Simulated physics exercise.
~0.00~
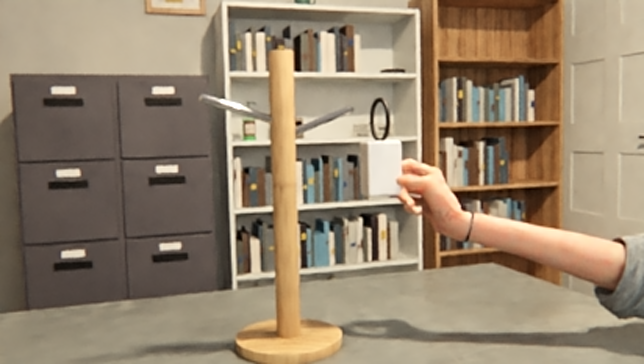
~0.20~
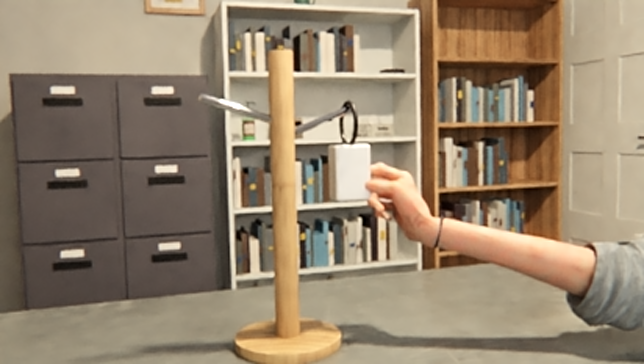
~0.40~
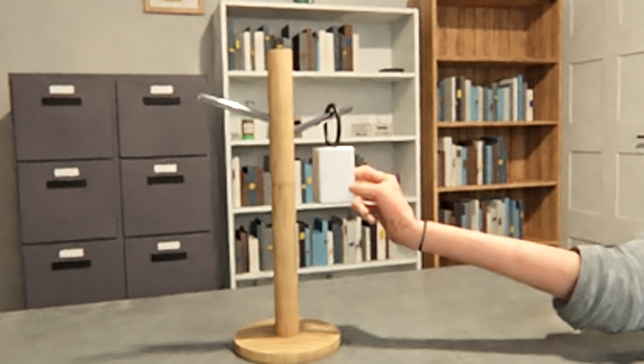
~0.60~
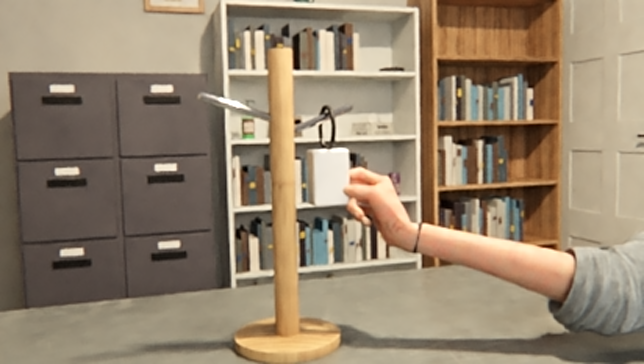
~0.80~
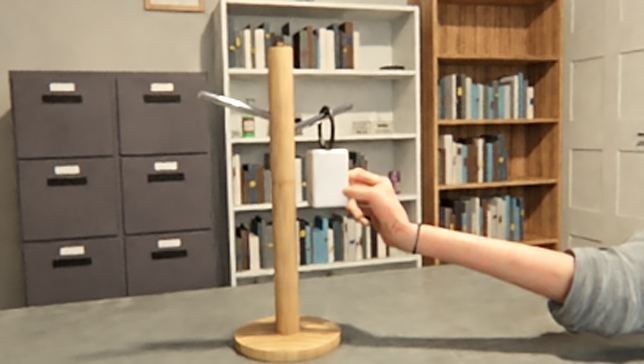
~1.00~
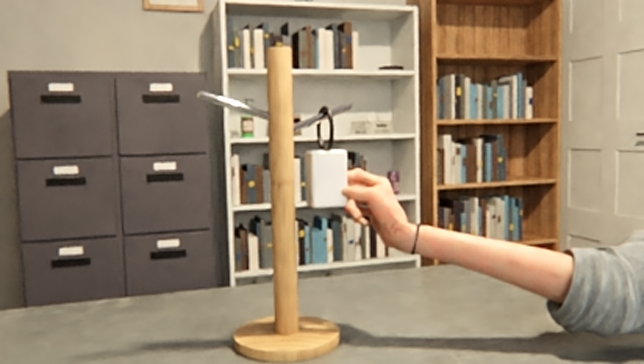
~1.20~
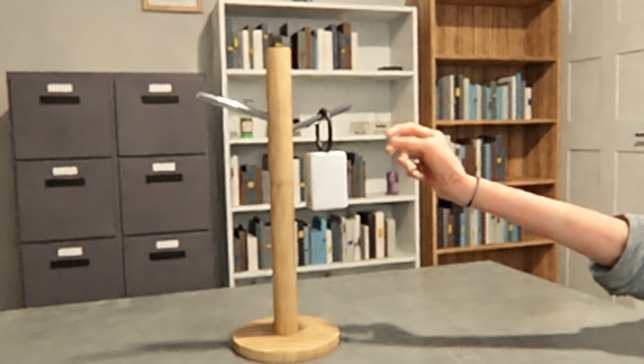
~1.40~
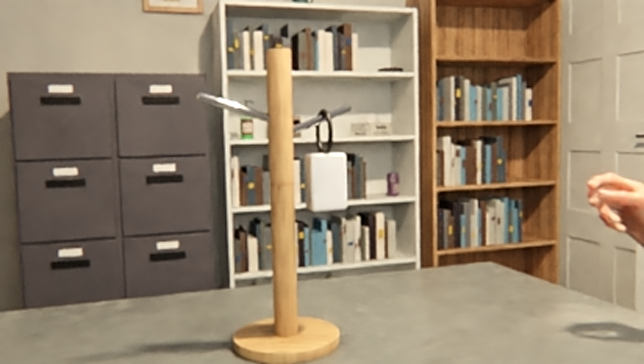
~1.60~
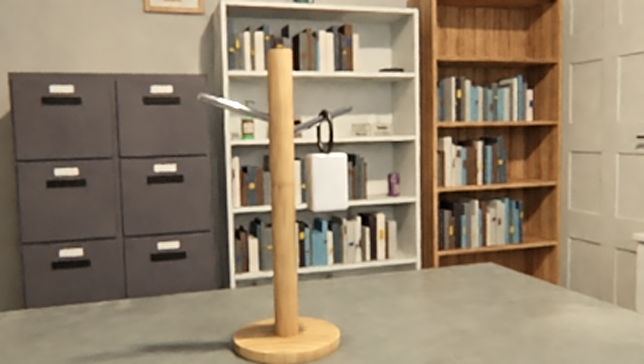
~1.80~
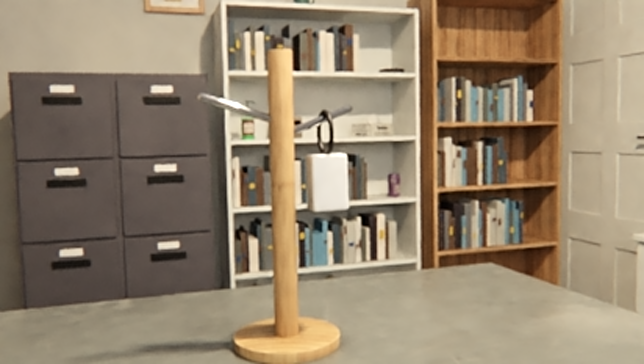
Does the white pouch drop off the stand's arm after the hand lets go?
No, the white pouch stays hooked on the arm by its dark loop and is still hanging there at the end.
